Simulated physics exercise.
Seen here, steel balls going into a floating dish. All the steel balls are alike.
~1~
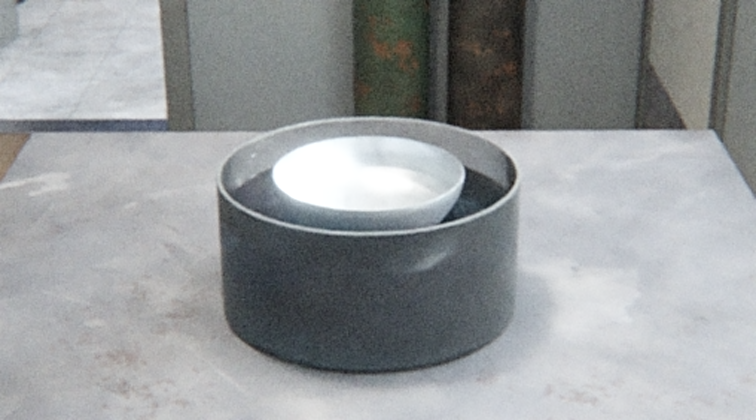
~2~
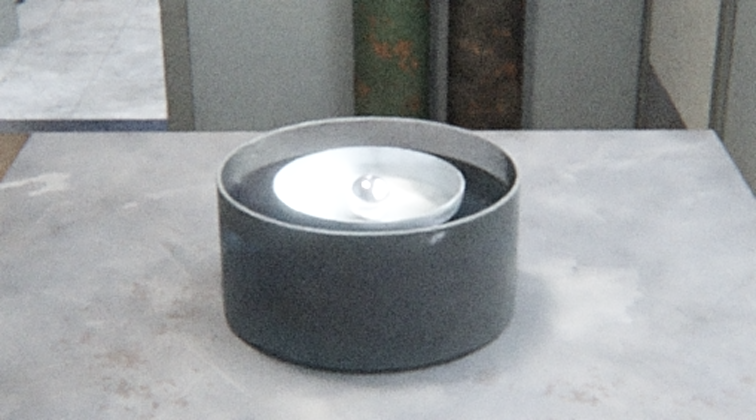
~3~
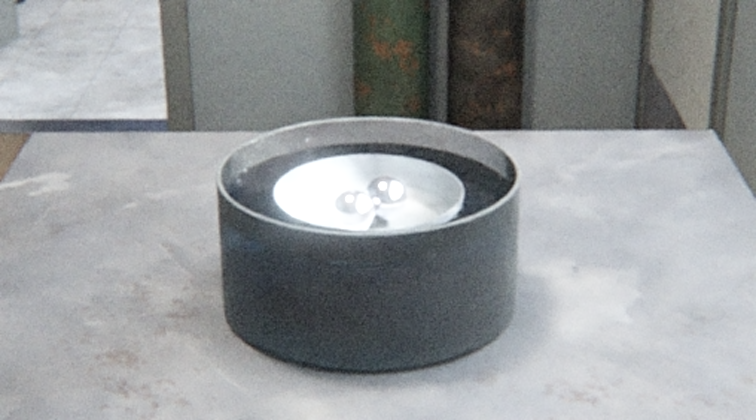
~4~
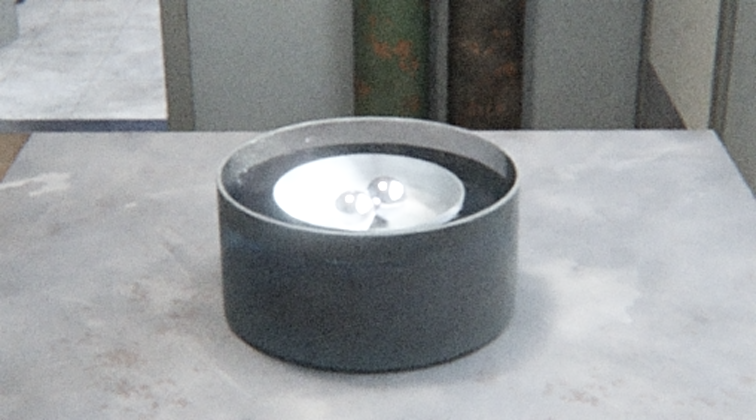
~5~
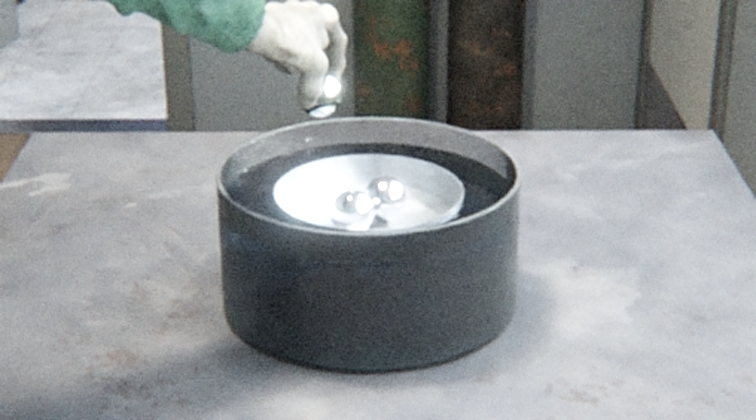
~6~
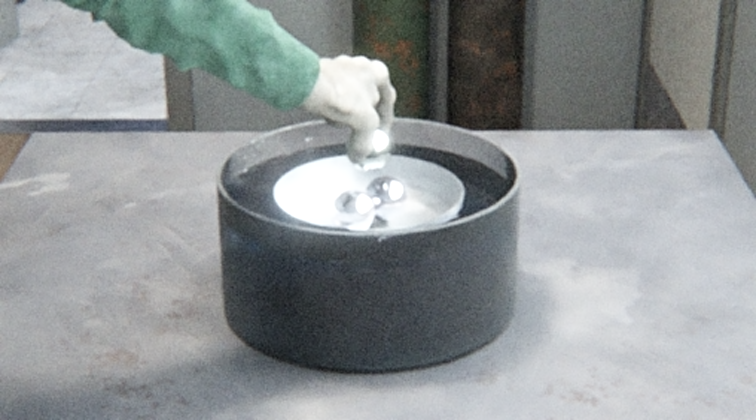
A pale dish floating in a round dark tub starts out empty and high on the surface, then settles lower as first one, then two shiny steel balls appear in it. It stays still for a moment before a gloved-looking pale hand in a green sleeve reaches in from the left, lowering another ball toward the dish.
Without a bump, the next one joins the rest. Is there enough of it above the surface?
Submerged.
A moment on, the steel ball is in and the dish dips.
Further on, water pours in over its edge.
When it is over, the dish lies on the bottom with its load.
